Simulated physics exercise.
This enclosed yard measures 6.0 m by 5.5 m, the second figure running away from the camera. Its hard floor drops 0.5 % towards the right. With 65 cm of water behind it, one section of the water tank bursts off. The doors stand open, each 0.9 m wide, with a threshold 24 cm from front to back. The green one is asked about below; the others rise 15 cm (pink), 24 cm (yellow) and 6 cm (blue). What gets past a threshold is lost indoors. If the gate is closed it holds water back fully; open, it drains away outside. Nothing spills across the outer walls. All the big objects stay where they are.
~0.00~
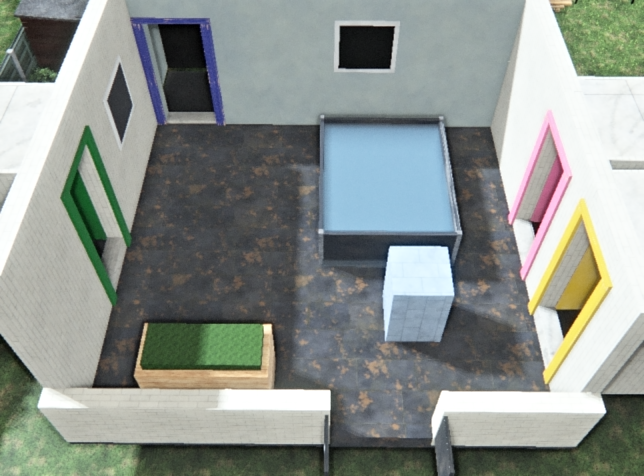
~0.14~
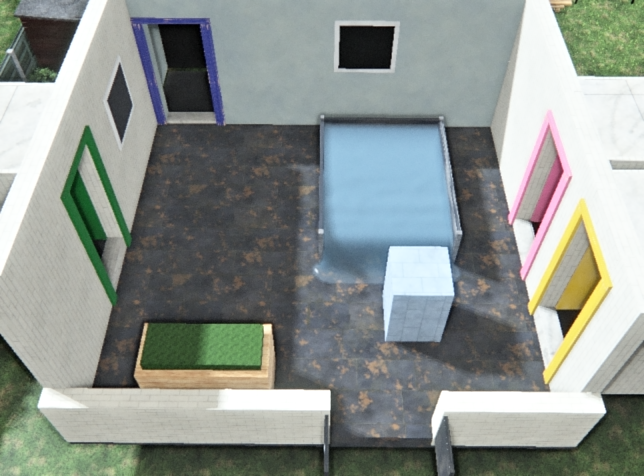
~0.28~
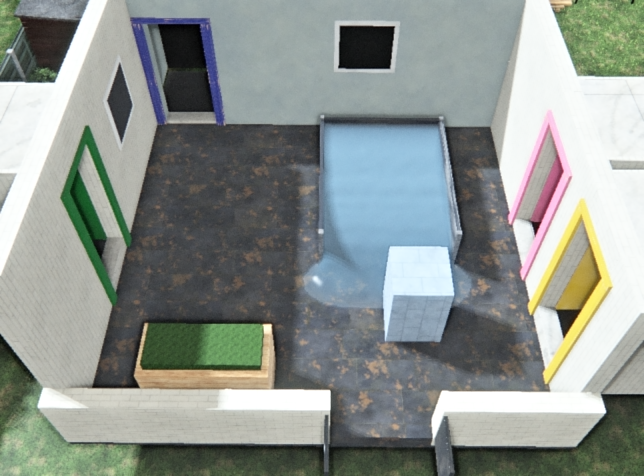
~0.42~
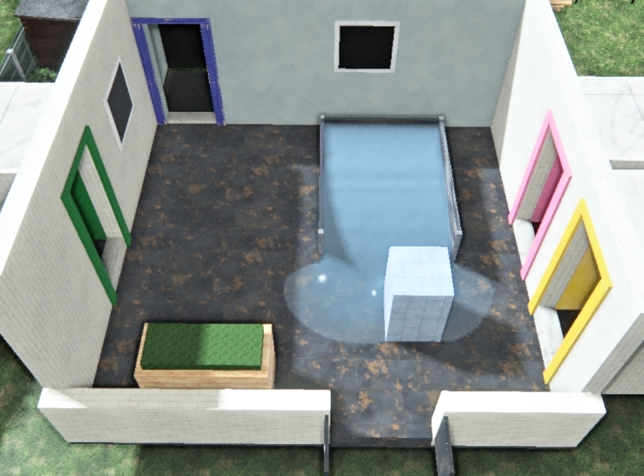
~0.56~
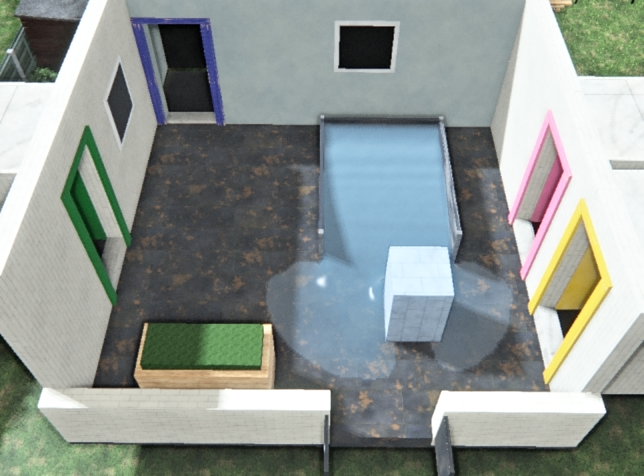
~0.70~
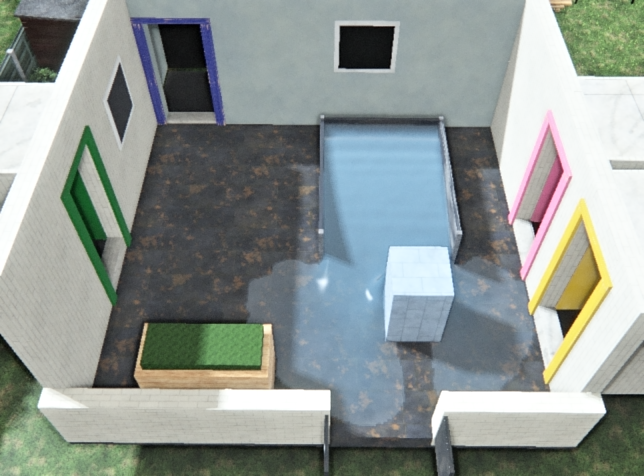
The video shows a walled yard with coloured doorways, a planter and a pale block, where the near side of a water tank gives way and water pours out, spreading around the block and across the dark floor.
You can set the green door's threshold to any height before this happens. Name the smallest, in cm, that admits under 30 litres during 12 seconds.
About 9.5 cm.
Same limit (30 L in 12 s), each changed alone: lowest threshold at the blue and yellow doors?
About 9.5 cm at blue and 18 cm at yellow.
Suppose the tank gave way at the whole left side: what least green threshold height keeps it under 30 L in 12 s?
Then roughly 21 cm.
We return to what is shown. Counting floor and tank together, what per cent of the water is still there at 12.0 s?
Roughly 66 in a hundred.
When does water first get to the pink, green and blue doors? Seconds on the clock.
Arrival: Pink 1.6 s, green 2.6 s, blue 4.5 s.
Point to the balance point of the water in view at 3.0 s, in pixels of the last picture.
Near (369, 287).
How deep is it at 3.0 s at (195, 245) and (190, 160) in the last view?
Roughly 0 and 0 cm, in turn.
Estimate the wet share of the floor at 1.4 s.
Near 30 per cent is wet.
After 1.4 s water covers 30 % of the floor, deepest (46 cm) near (402, 288); it has not reached the green door.
After 3.0 s water covers 55 % of the floor, deepest (32 cm) near (355, 392); 9 cm at the green door, 0 litres in over its 24 cm threshold.
After 12.0 s water covers 100 % of the floor, deepest (12 cm) near (506, 206); 3 cm at the green door, 0 litres in over its 24 cm threshold.
At the green door as built, the water arrived by 2.6 s and peaked near 15 cm at 5.8 s.
With a threshold of 8.5 cm, 40 litres would have come in within the 12 s; with 11.5 cm, 12 litres. So under 30 litres takes about 9.5 cm.
